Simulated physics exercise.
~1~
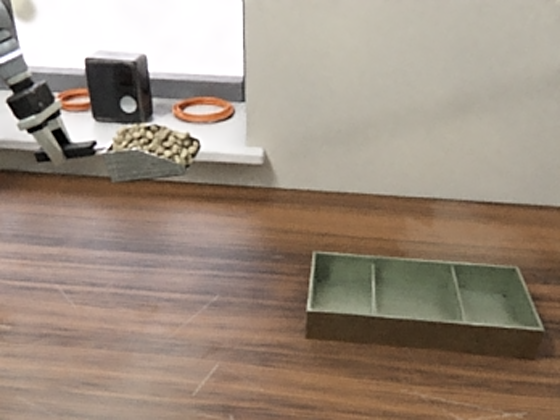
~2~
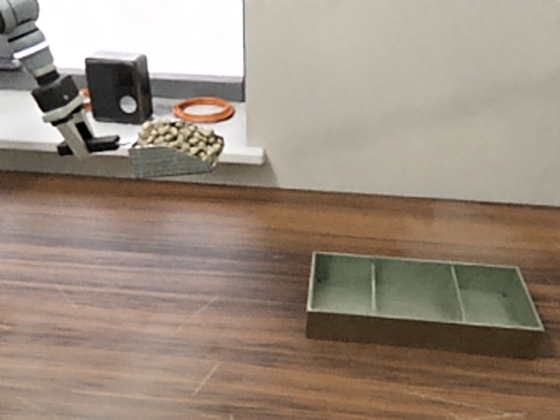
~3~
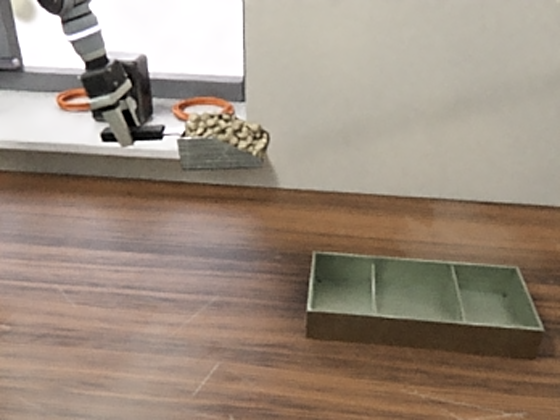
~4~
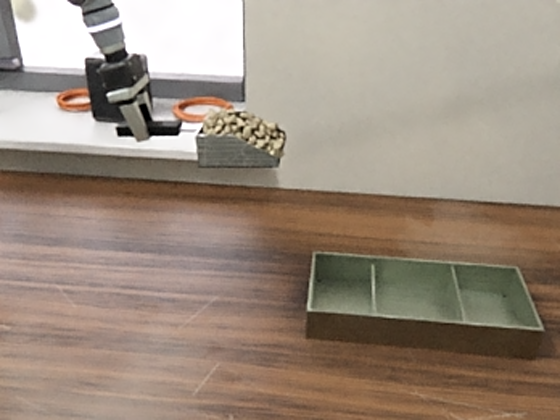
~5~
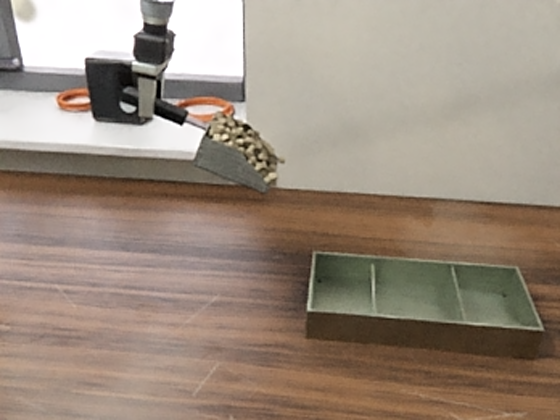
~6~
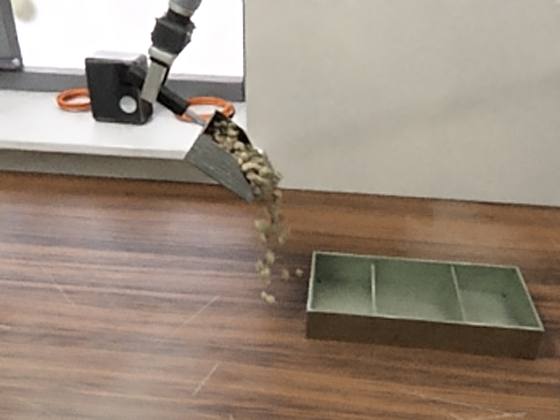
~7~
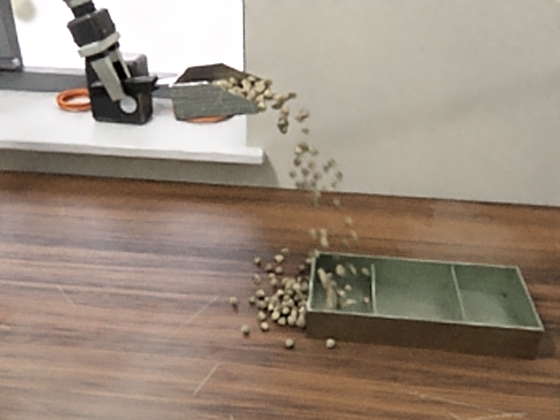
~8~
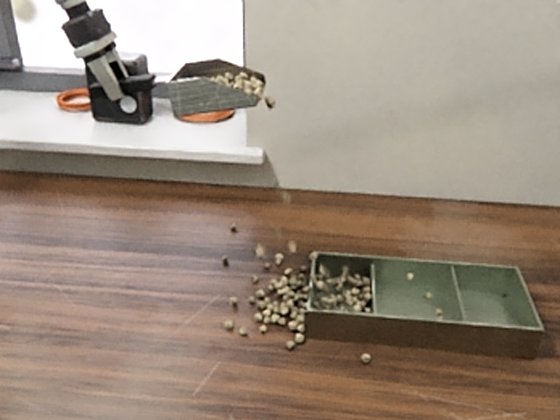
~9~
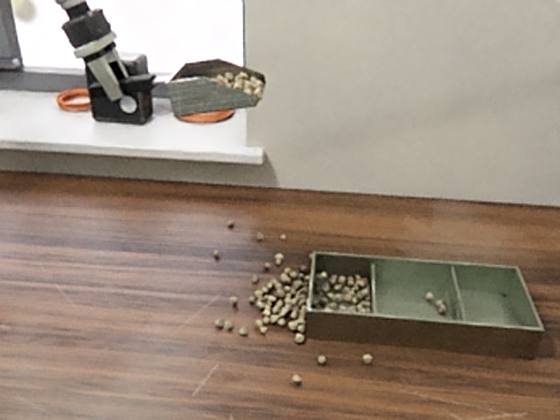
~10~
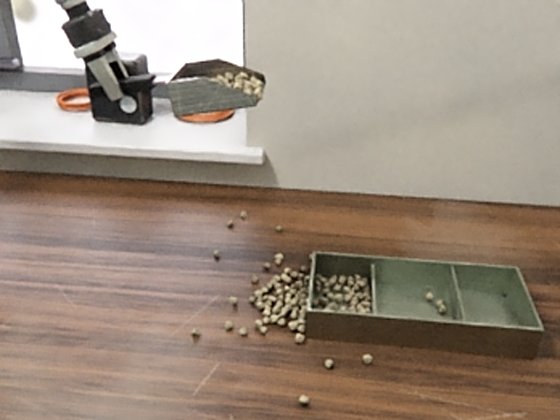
On a wooden table top by a window, a robot arm carried a heaped scoop of small pebbles rightward, tipped it, and spilled many beside and into a green divided tray, then levelled off with some still in the scoop.
